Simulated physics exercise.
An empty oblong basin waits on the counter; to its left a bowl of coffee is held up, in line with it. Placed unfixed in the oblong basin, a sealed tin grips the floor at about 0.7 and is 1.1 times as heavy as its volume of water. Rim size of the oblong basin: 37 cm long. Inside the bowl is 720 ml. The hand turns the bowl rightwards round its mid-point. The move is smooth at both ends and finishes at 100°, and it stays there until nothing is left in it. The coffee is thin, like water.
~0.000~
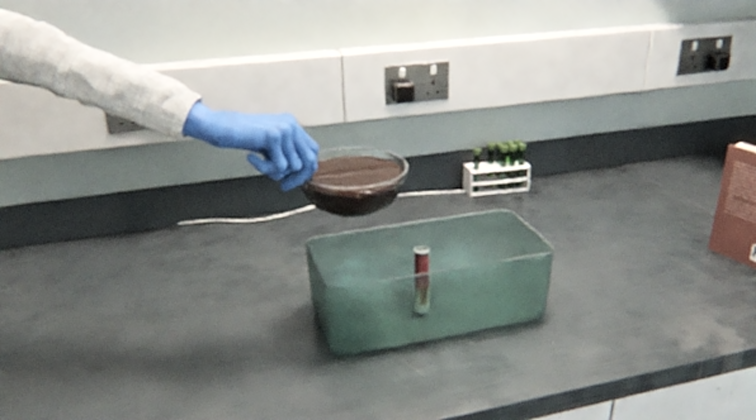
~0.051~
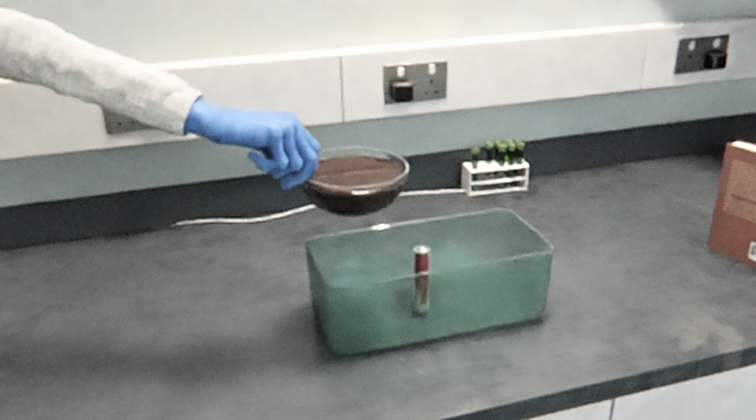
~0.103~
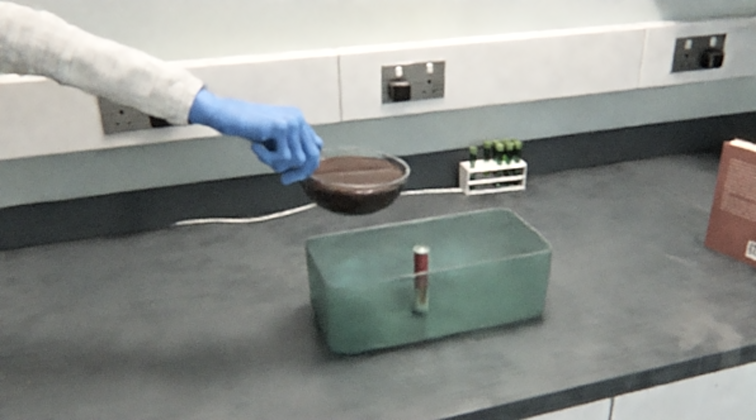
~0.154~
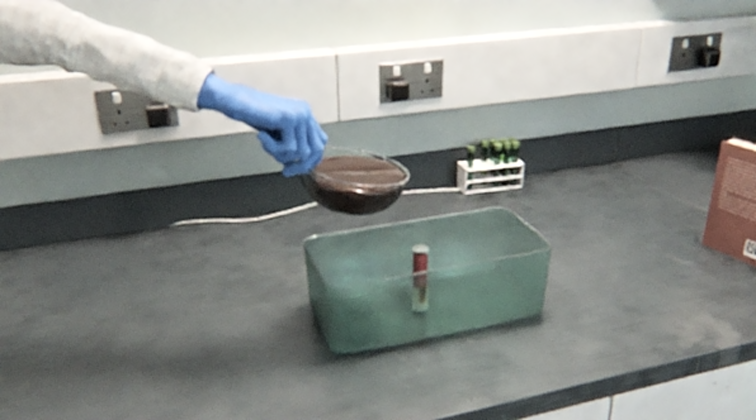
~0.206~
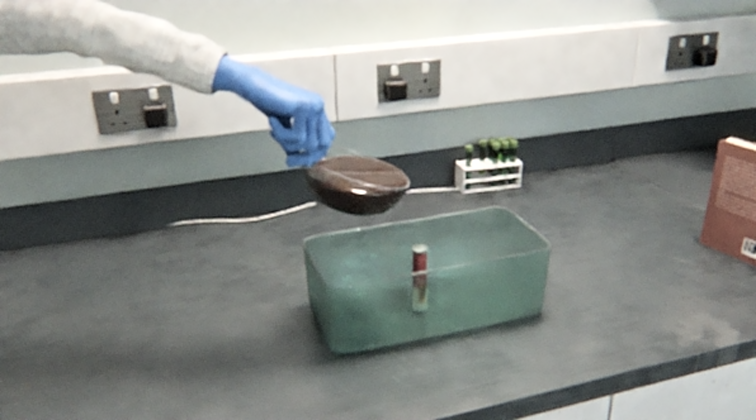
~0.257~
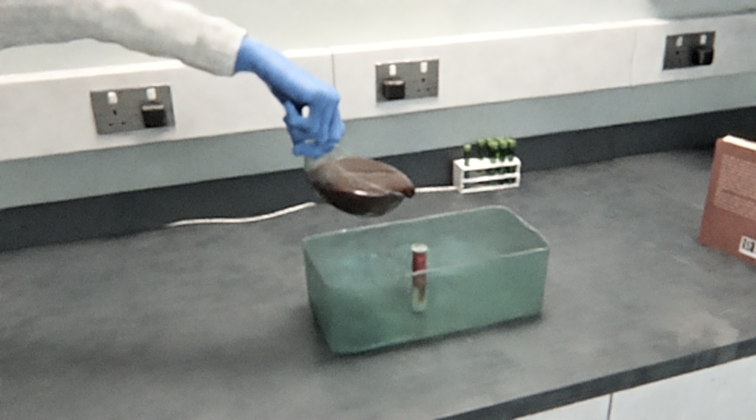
A blue-gloved hand held a glass bowl of dark coffee above an empty, green-tinted oblong basin with a small red tin showing, then slowly turned the bowl rightwards until it leaned noticeably.
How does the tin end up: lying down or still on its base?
It's going to keep its balance.
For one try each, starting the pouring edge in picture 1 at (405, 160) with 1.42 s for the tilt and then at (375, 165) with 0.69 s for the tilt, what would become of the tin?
Try 1: Still standing; try 2: Tipped over.
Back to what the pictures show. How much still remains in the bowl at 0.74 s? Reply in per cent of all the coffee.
0 per cent or thereabouts.
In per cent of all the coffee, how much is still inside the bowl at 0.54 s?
At that time about 9 in a hundred parts are still held.
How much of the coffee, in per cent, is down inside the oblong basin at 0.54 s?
Close to 62 in a hundred.
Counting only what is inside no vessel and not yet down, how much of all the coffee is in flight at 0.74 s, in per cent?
About 2 per cent.
Then, 0.54 s in, the tilt is 88° and 9 per cent is still to pour; the tin stands where it began.
Then, 0.74 s in, the tilt is 100° and 0 per cent is still to pour; the tin stands where it began.
Then, 0.96 s in, the tilt is 100° and 0 per cent is still to pour; the tin stands where it began.
Then, 1.19 s in, the tilt is 100° and 0 per cent is still to pour; the tin stands where it began.
Finally, the tin stands where it began.
